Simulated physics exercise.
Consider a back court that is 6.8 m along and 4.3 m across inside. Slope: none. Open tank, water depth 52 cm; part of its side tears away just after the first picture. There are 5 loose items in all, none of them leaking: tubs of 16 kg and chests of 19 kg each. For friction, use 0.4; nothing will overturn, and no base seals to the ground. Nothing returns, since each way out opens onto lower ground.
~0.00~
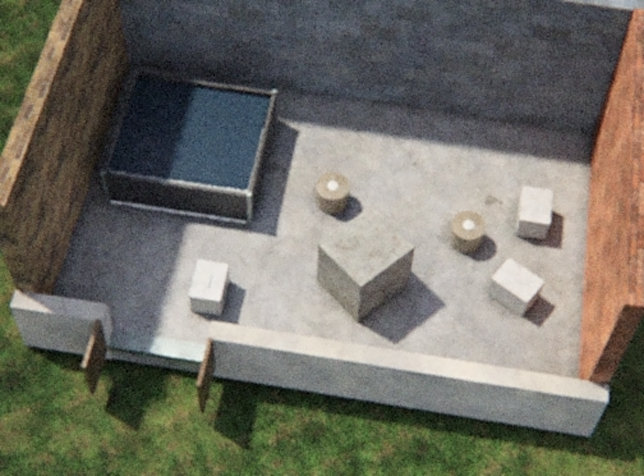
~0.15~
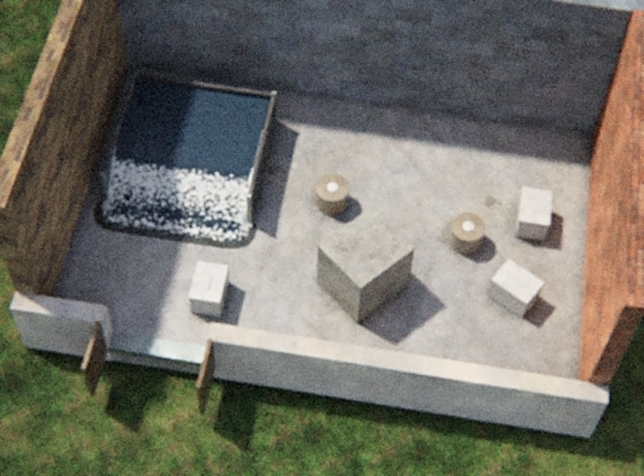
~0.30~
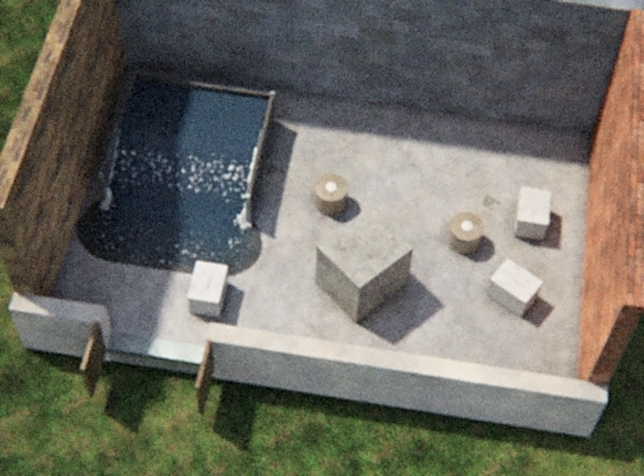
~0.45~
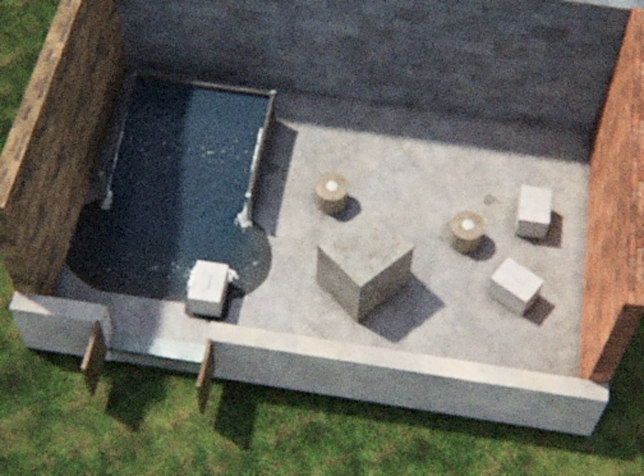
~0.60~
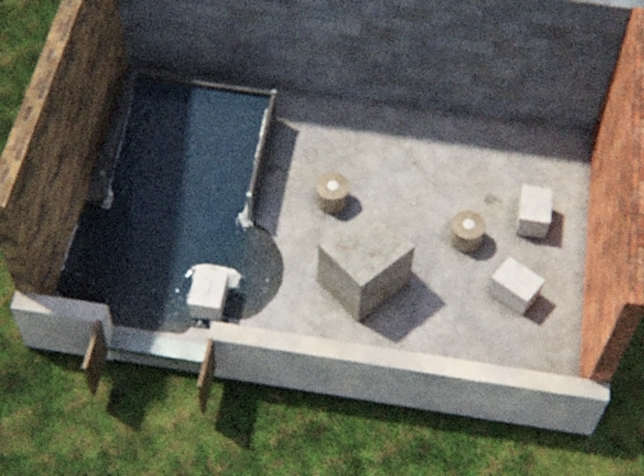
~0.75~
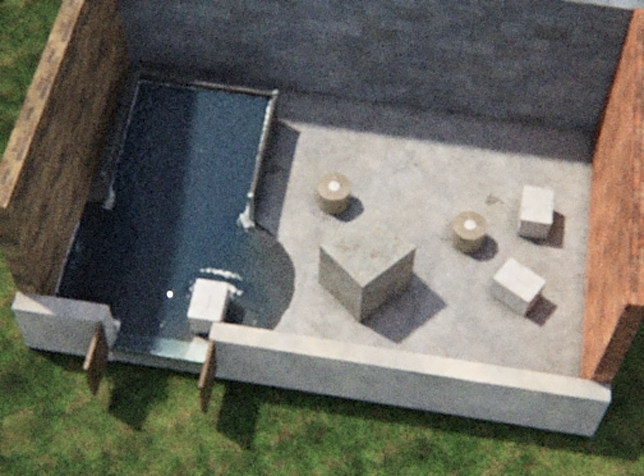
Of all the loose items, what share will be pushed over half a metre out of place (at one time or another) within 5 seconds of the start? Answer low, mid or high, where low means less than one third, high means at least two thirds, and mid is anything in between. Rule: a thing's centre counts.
Low.
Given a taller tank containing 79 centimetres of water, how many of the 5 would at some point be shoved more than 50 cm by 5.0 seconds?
I count 1 of them in that case.
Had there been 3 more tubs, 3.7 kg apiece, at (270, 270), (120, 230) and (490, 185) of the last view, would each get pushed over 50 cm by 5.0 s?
Check, in order - exceeded, exceeded, not exceeded.
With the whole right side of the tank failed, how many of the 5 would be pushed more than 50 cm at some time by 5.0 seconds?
Count: 4.
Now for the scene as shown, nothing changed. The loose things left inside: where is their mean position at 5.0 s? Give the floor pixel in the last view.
Mean floor pixel: About (461, 239).
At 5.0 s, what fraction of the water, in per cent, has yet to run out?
I'd say some 62 percent hasn't gone yet.
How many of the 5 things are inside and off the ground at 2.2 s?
Just then, the number is 0.
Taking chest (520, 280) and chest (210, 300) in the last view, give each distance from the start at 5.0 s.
In sequence, it comes out as 0 cm for the first and gone out for the second.
After 1.1 s 0 of 5 are over 50 cm from their spots; 0 afloat.
After 2.2 s 1 of 5 are over 50 cm from their spots; 0 afloat.
After 3.5 s 1 of 5 are over 50 cm from their spots; 0 afloat.
After 5.0 s 1 of 5 are over 50 cm from their spots, and 1 have been at some point; 0 afloat.
